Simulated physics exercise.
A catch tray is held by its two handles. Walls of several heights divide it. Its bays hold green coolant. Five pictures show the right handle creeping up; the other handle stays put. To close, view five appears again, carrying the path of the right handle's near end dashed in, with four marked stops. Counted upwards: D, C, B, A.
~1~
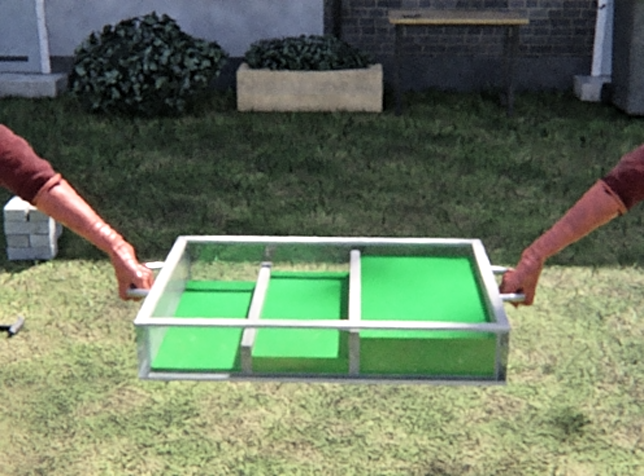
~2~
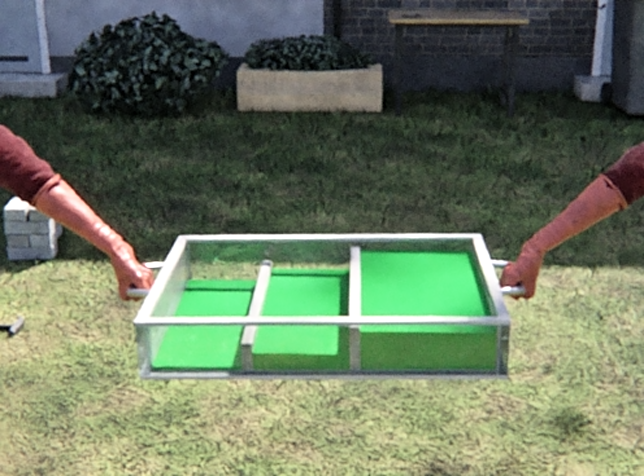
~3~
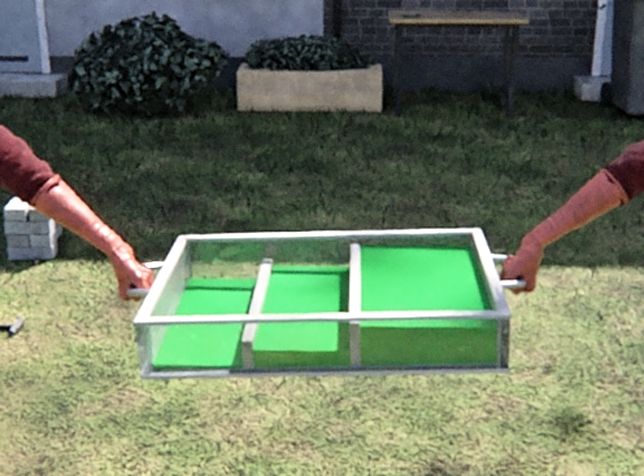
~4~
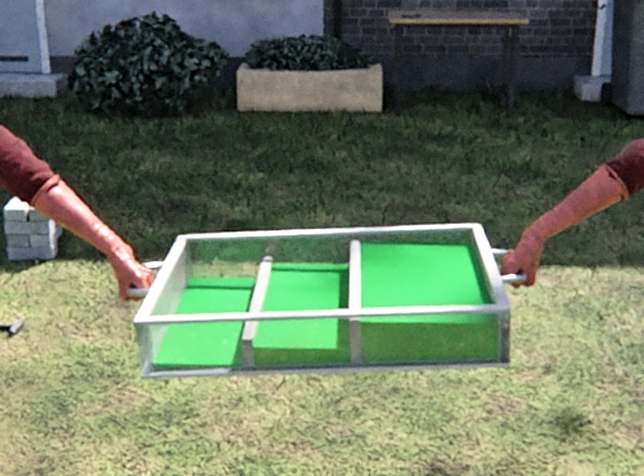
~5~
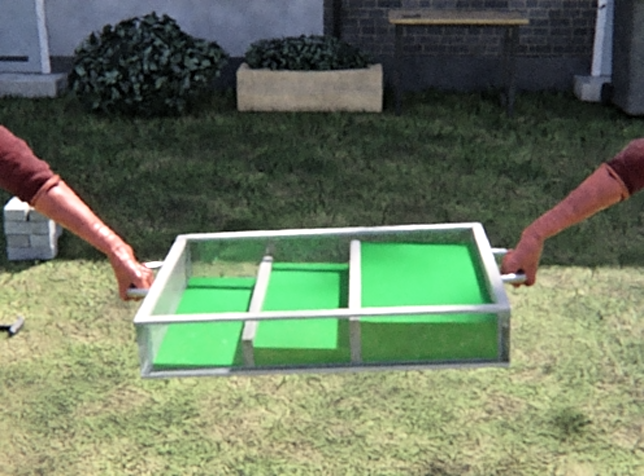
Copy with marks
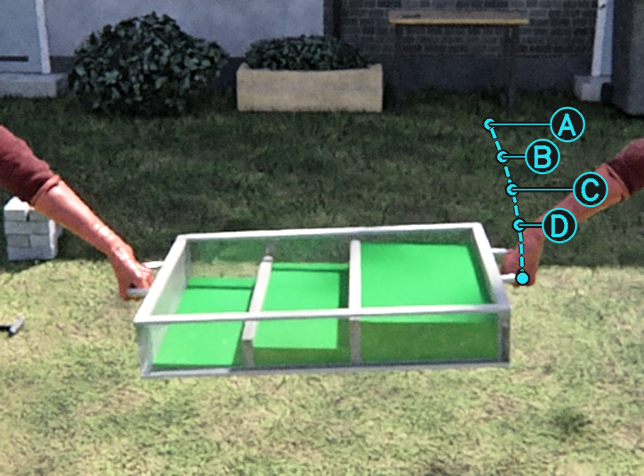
Two hands hold a divided tray of green liquid, and the right one rises slightly.
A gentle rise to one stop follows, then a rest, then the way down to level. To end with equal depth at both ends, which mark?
C is best.
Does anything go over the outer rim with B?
Yes, some is lost.
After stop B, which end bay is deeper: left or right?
The left end bay.
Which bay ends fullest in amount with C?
That is the right bay.
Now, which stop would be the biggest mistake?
Stop A.
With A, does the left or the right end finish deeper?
The left one.
On the marked copy, A at (489, 124); B at (502, 156); C at (512, 189); D at (519, 225).
If A is chosen, the left end bay stands much deeper than the other; about 18 % goes over the rim.
If B is chosen, the left end bay stands much deeper than the other; about 2 % goes over the rim.
If C is chosen, the two end bays stand about equally deep; nothing spills.
If D is chosen, the right end bay stands much deeper than the other; nothing spills.
